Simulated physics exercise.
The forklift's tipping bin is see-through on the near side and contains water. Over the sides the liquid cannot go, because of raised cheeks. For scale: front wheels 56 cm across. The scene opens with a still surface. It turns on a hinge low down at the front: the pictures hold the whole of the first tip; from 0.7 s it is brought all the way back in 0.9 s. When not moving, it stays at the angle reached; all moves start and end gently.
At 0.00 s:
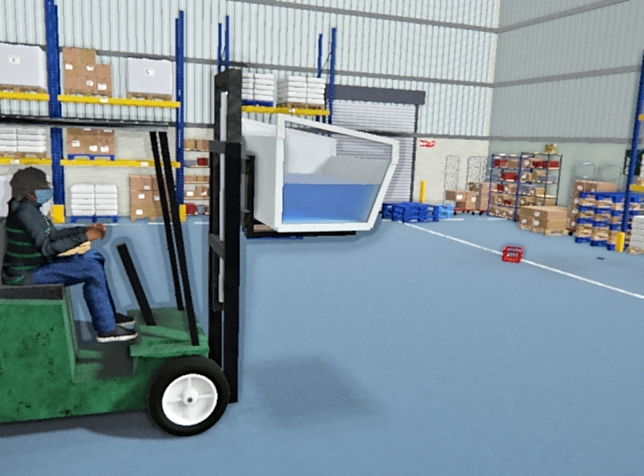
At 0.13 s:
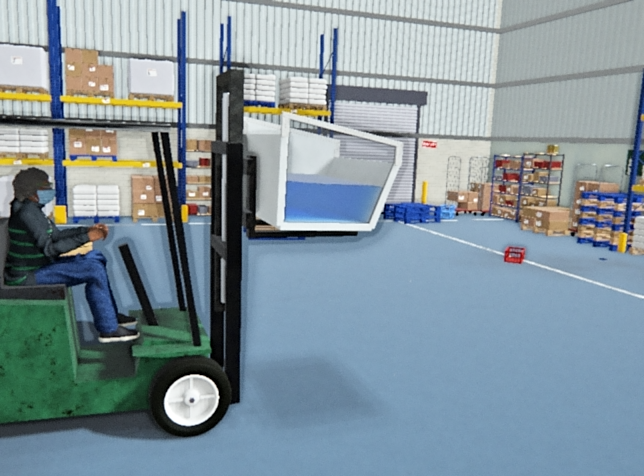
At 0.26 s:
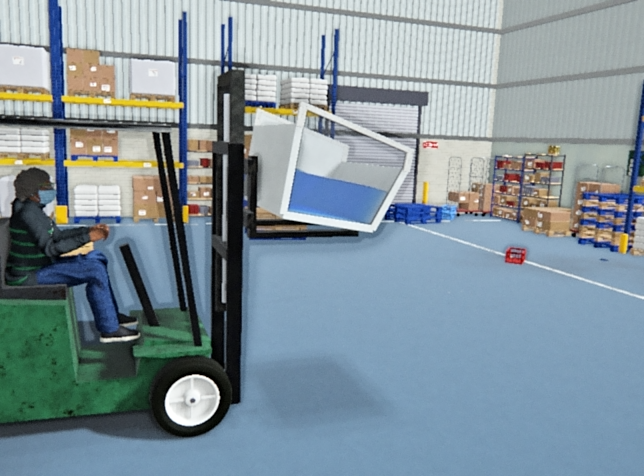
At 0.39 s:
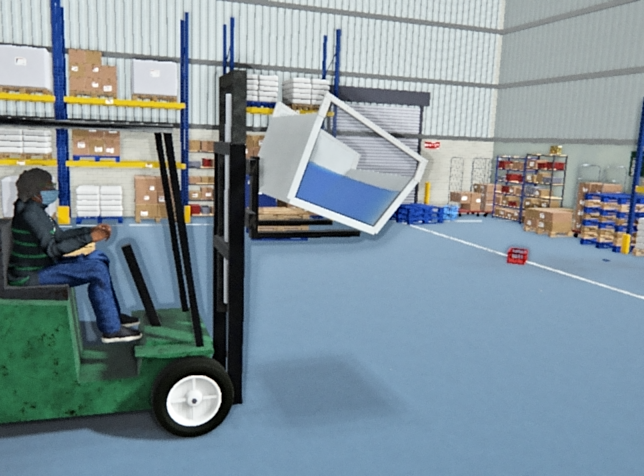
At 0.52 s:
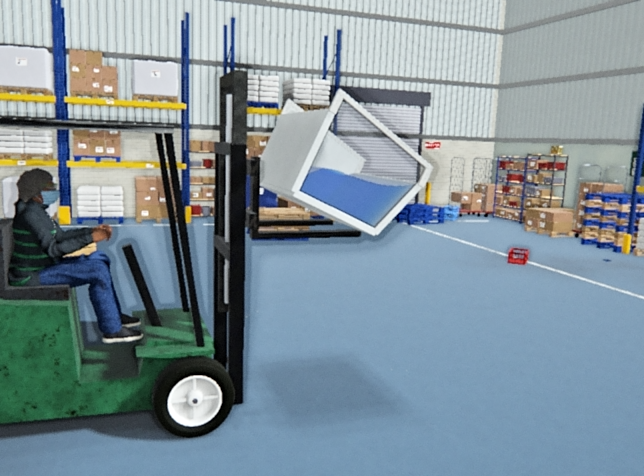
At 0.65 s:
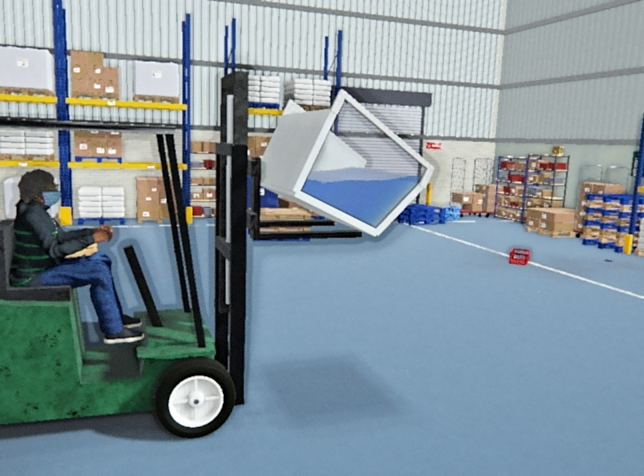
At the start, a masked driver sits on a green forklift, its raised white, clear-sided bin holding level blue water. The bin tips forward to the right, and the water's surface slants, higher on the left. The tilting then eases, and the surface evens out while the forklift stays nearly still.
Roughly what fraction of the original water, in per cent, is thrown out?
About 25 in every hundred parts is thrown out.
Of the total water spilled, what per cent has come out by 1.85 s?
By then it's around 90 per cent.
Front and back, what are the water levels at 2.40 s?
The front reads 28 cm and the back reads 12 cm.
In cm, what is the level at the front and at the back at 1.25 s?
Around 32 cm toward the front, with 4 cm behind.
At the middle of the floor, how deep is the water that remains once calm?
The depth there ends up near 20 cm.
By 1.25 s the skip is at 7° forwards, the surface stands 4 cm at the back and 31 cm at the front; 22 per cent is out, over the front.
By 1.85 s the surface stands 40 cm at the back and 12 cm at the front; 22 per cent is out, over the front.
By 2.40 s the surface stands 12 cm at the back and 29 cm at the front; 25 per cent is out, over the front.
By 4.49 s 25 per cent is out, over the front, 59 of 236 litres.
